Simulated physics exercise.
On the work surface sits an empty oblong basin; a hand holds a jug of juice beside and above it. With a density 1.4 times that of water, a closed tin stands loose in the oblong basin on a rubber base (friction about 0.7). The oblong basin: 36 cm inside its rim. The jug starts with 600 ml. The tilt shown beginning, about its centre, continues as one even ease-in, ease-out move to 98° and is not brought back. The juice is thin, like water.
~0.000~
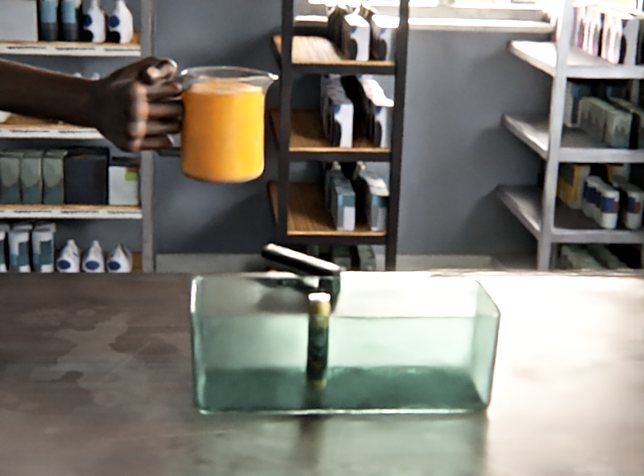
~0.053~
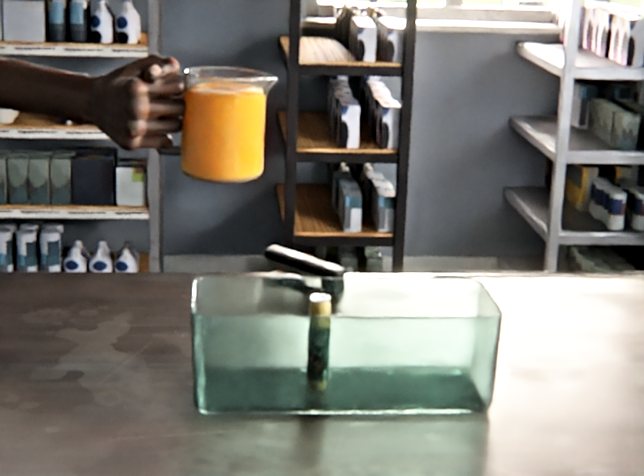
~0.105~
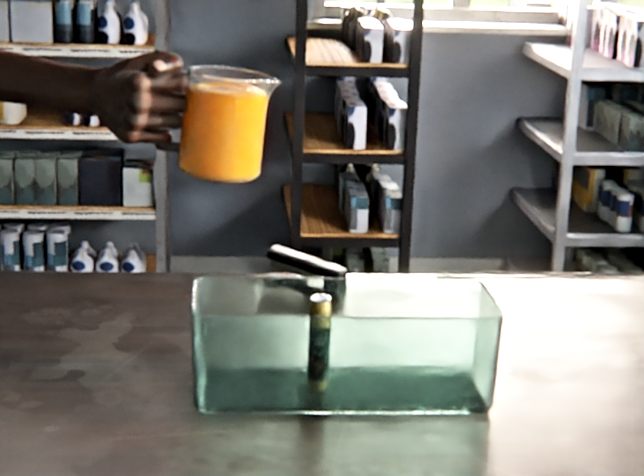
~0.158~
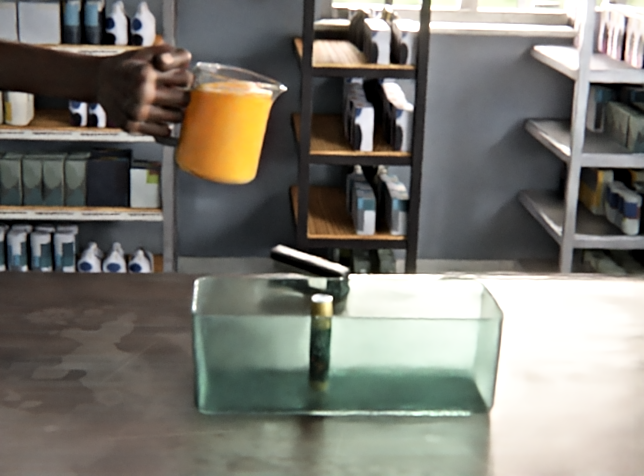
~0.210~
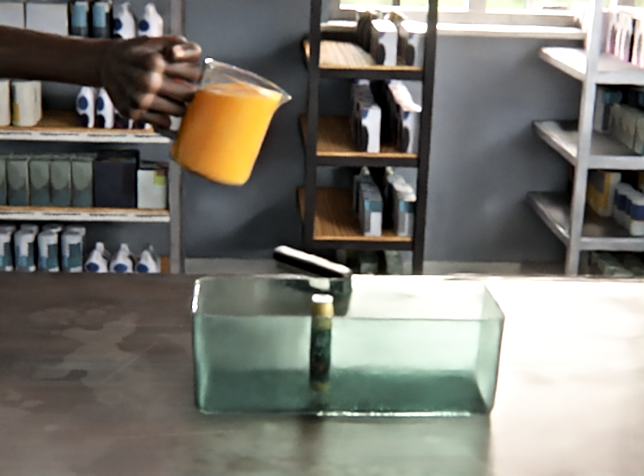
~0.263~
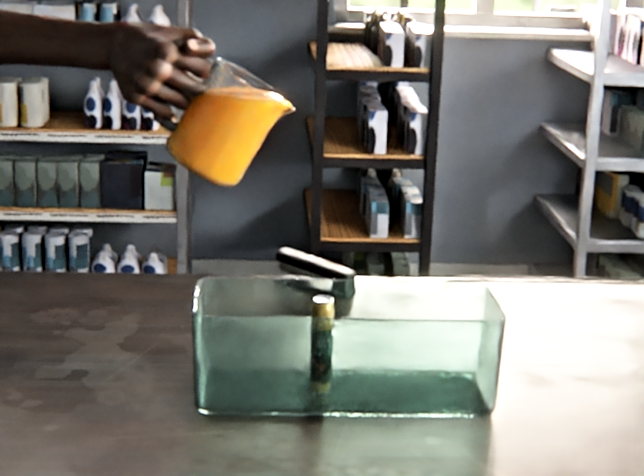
A hand tilting a glass jug of orange juice rightward above a clear oblong basin with a small upright cylinder inside.
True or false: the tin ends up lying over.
False.
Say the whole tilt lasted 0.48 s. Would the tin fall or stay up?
The tin stays on its base.
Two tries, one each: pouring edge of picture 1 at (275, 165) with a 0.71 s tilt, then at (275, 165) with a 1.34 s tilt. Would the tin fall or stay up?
The tin overturns the first time and overturns the second time.
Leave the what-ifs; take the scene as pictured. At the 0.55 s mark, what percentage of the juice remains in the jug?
Around 68 percent.
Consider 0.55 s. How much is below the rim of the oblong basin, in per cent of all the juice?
Around 5 percent.
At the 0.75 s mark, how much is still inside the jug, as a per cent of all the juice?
About 26 per cent.
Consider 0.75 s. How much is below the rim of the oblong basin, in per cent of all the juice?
I reckon close to 42 per cent.
After 0.55 s the tilt is 86° and 69 per cent is still to pour; the tin stands where it began.
After 0.75 s the tilt is 98° and 27 per cent is still to pour; the tin stands where it began.
After 0.97 s the tilt is 98° and 9 per cent is still to pour; the tin stands where it began.
After 1.21 s the tilt is 98° and 2 per cent is still to pour; the tin stands where it began.
In the end the tin stands where it began.
